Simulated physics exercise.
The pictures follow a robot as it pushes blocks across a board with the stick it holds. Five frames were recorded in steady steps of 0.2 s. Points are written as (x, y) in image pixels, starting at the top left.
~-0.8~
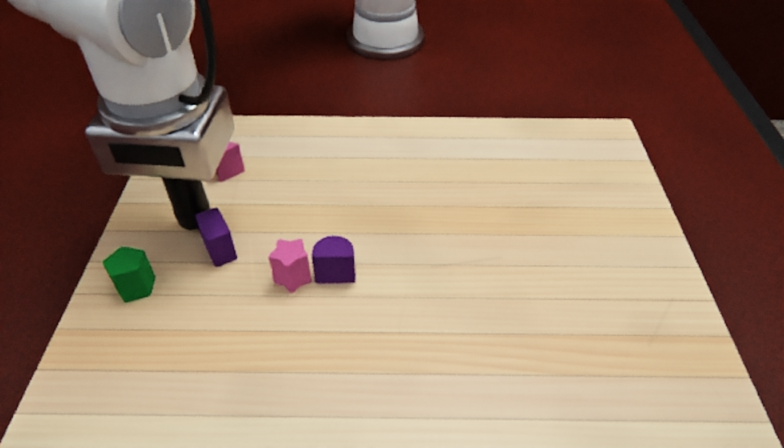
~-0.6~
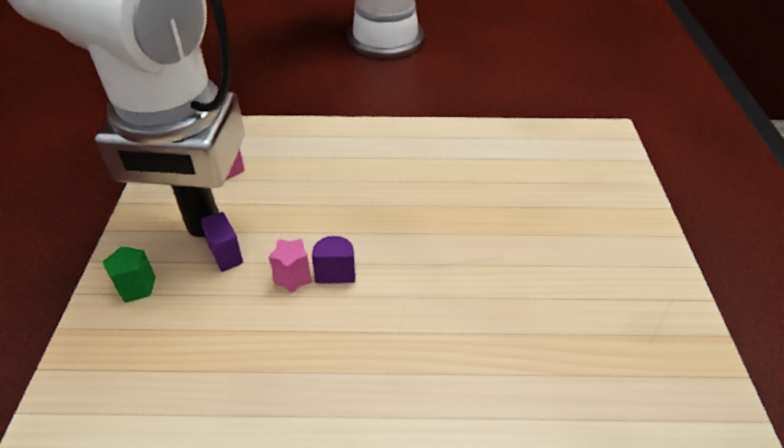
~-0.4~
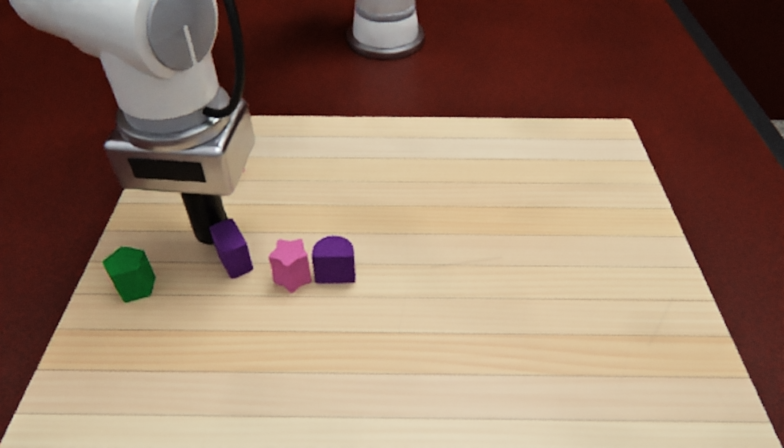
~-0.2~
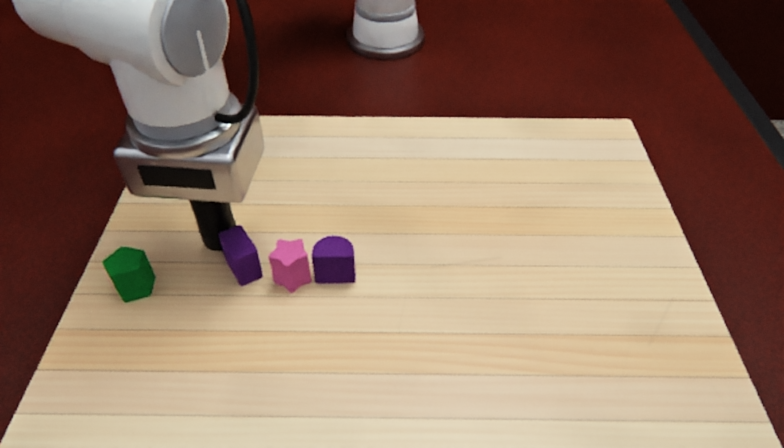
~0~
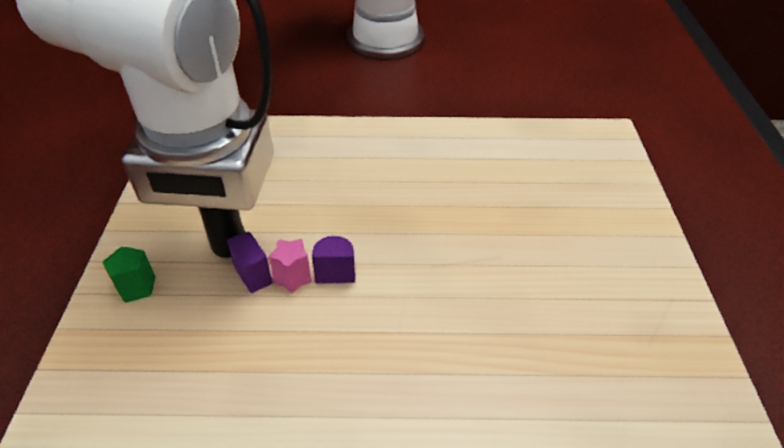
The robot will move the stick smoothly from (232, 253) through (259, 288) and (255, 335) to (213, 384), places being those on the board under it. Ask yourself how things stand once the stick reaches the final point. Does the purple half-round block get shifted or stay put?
The purple half-round block will stay where it is.
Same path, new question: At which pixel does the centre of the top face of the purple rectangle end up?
My best guess is (297, 307).
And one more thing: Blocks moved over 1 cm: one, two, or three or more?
Blocks that move over 1 cm: One.
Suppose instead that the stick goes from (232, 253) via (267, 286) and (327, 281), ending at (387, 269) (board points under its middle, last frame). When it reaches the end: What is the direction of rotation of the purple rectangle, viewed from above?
Viewed from above: Clockwise.
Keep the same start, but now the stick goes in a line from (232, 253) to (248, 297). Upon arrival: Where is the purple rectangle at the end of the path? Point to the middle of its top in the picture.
The centre of its top will be at (278, 283).
On the path given first. One third of the way, stick at (258, 282); purple rectangle at (280, 284).
Two thirds of the way, stick at (252, 329); purple rectangle at (297, 307), turned 55° anticlockwise; pink star-shaped block at (292, 253), turned 20° anticlockwise.
At the end, stick at (210, 377); purple rectangle at (297, 307), turned 55° anticlockwise; pink star-shaped block at (292, 253), turned 20° anticlockwise; purple half-round block not moved.
